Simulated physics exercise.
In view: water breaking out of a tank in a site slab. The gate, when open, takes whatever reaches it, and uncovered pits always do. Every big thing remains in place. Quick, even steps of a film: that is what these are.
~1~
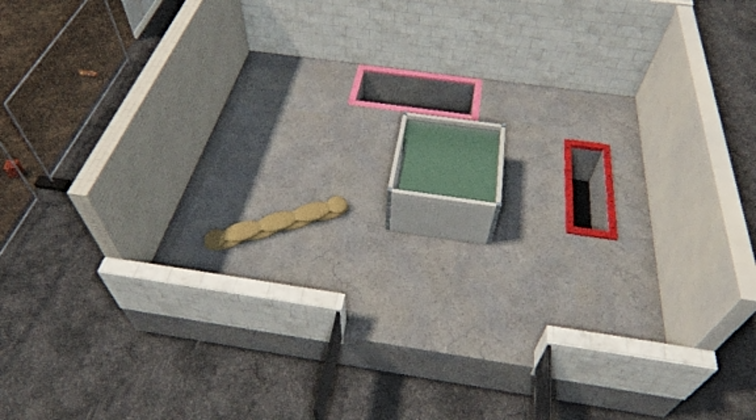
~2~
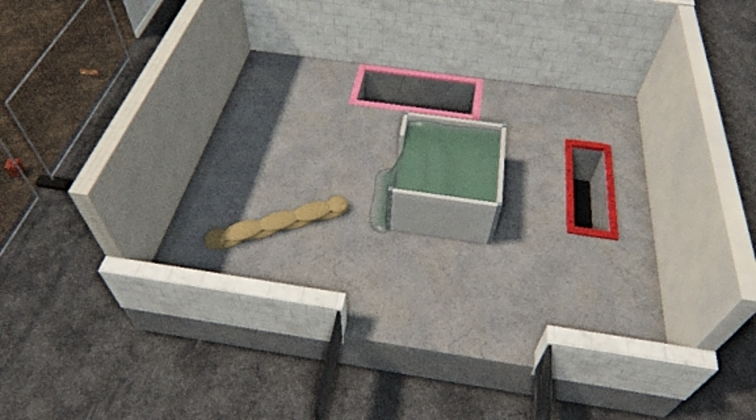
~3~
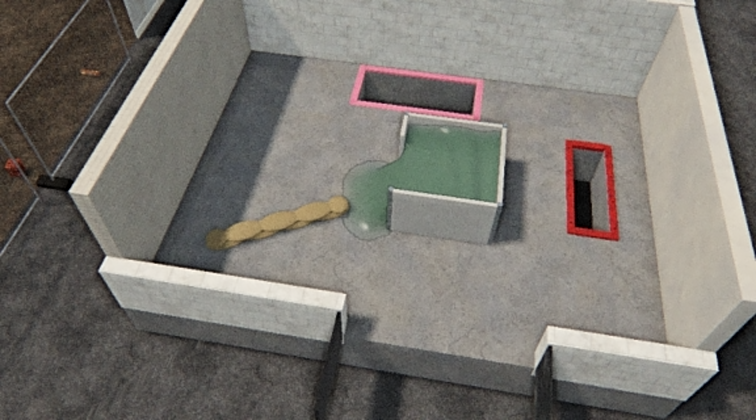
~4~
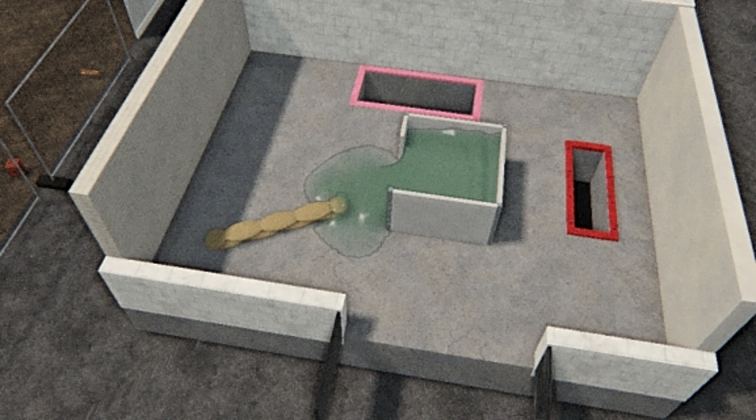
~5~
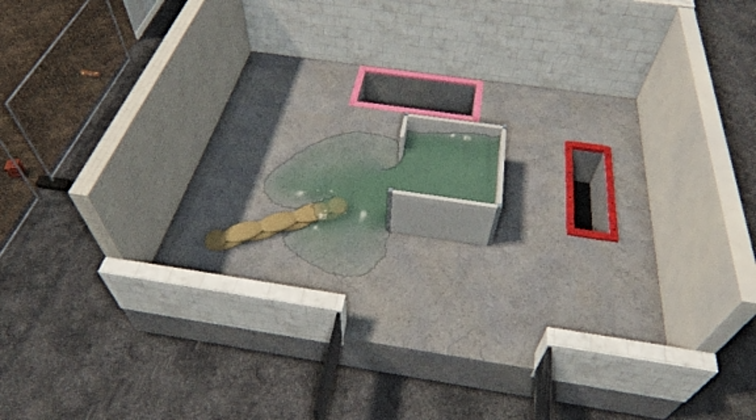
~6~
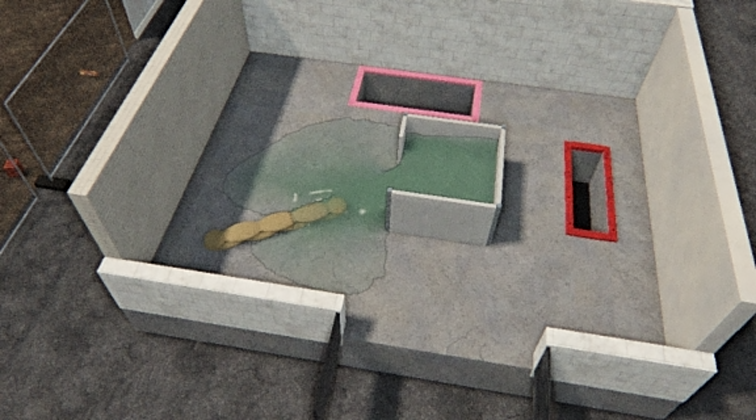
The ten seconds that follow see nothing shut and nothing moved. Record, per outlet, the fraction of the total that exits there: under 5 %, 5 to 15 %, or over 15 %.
Log: Gate - 5 to 15 %; red pit - under 5 %; pink pit - over 15 %.
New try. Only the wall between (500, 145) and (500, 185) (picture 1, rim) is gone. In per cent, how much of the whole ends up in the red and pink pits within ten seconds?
Near enough: Red 50 percent, pink 2 percent.
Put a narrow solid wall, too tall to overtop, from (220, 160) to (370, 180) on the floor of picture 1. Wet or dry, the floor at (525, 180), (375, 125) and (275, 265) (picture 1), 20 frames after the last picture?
Untouched, swamped, swamped.
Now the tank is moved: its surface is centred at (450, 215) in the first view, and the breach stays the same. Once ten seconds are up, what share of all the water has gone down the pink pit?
The pink pit takes 35 per cent.
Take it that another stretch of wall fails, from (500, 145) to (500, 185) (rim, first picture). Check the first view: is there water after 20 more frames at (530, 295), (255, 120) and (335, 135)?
Taking them in order, I'd say swamped, not reached and not reached.
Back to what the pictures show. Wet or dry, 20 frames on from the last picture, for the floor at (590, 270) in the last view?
That spot: Spared.
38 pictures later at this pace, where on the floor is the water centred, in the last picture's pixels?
I'd point to (320, 174).
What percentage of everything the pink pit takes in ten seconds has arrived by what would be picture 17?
Close to 0 %.
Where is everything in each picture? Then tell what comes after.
Still water in the water tank at (449, 160), in the first frame.
The front is at (385, 230), out from the gap at (397, 189), in the second frame.
Water pours out at (397, 190) and has run to (357, 171), in the third frame.
The front is at (316, 173), out from the gap at (397, 191), in the fourth frame.
Water pours out at (397, 192) and has run to (275, 174), in the fifth frame.
Water pours out at (396, 192) and has run to (230, 185), in the sixth frame.
A moment on, water covers 35 % of the floor; the gate 0 %, the red pit 0 %, the pink pit 0 %.
Next, water covers 40 % of the floor; the gate 0 %, the red pit 0 %, the pink pit 0 %.
Then, water covers 45 % of the floor; the gate 0 %, the red pit 0 %, the pink pit 2 %.
Later, water covers 60 % of the floor; the gate 3 %, the red pit 0 %, the pink pit 12 %.
In the end, water covers 65 % of the floor; the gate 9 %, the red pit 0 %, the pink pit 31 %.
